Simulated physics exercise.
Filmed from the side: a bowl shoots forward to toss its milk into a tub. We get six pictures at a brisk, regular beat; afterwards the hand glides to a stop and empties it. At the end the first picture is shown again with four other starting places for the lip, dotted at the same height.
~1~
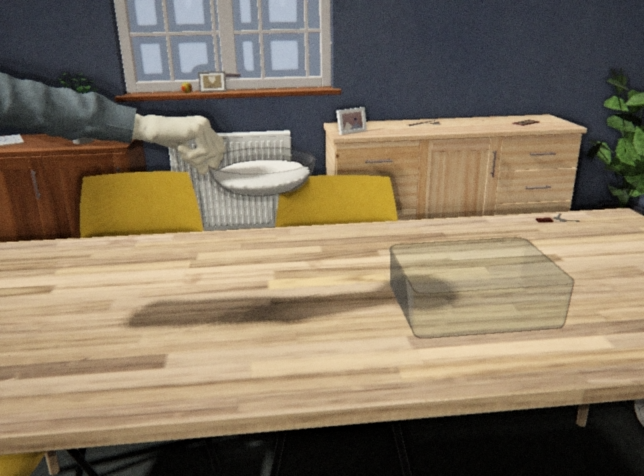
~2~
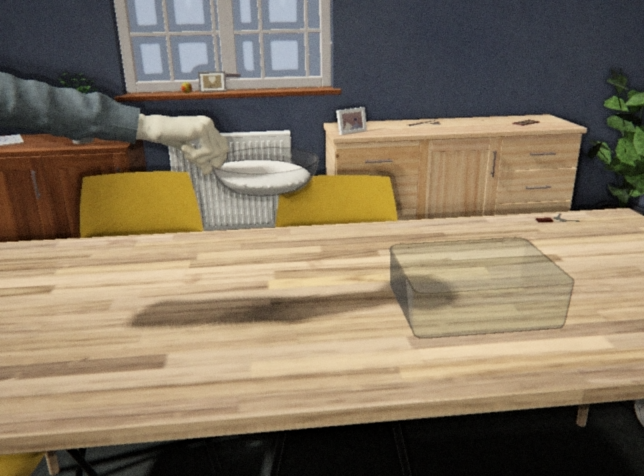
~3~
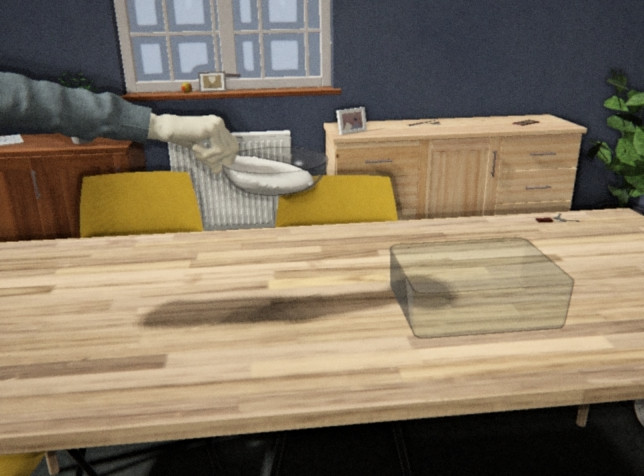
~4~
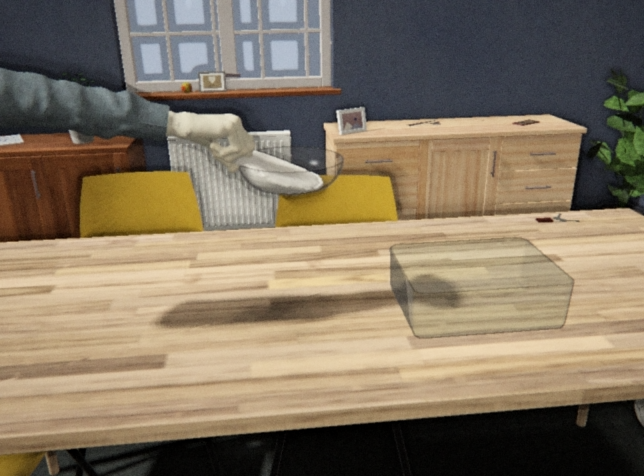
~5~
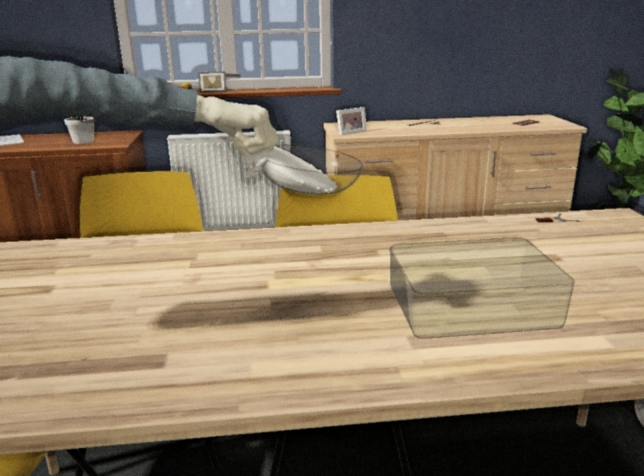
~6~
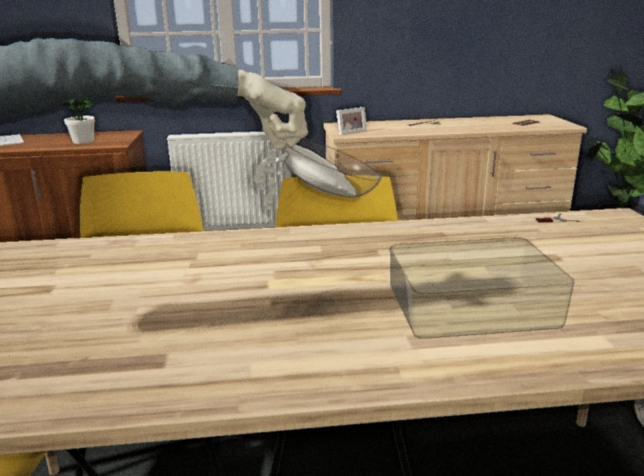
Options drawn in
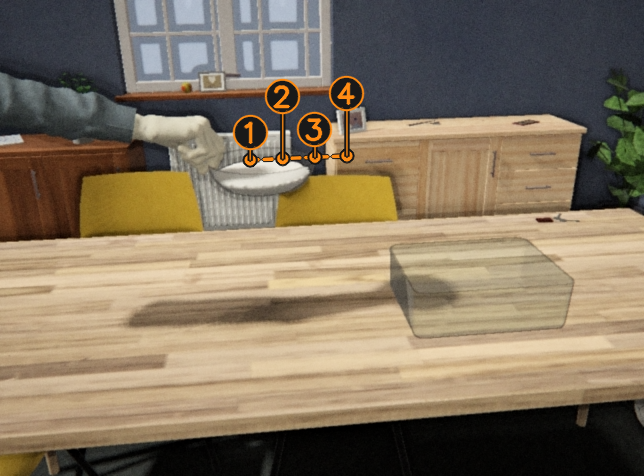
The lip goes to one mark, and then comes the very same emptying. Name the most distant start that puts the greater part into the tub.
Go for 1.
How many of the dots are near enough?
All four.
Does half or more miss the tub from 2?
No.
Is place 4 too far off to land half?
No.
In orange, 1 at (250, 160); 2 at (282, 158); 3 at (314, 157); 4 at (346, 155).
With 1, about 66 % lands in the tub, 24 % falls short and 10 % goes beside or beyond.
With 2, about 67 % lands in the tub, 16 % falls short and 17 % goes beside or beyond.
With 3, about 78 % lands in the tub, 14 % falls short and 8 % goes beside or beyond.
With 4, about 81 % lands in the tub, 12 % falls short and 7 % goes beside or beyond.
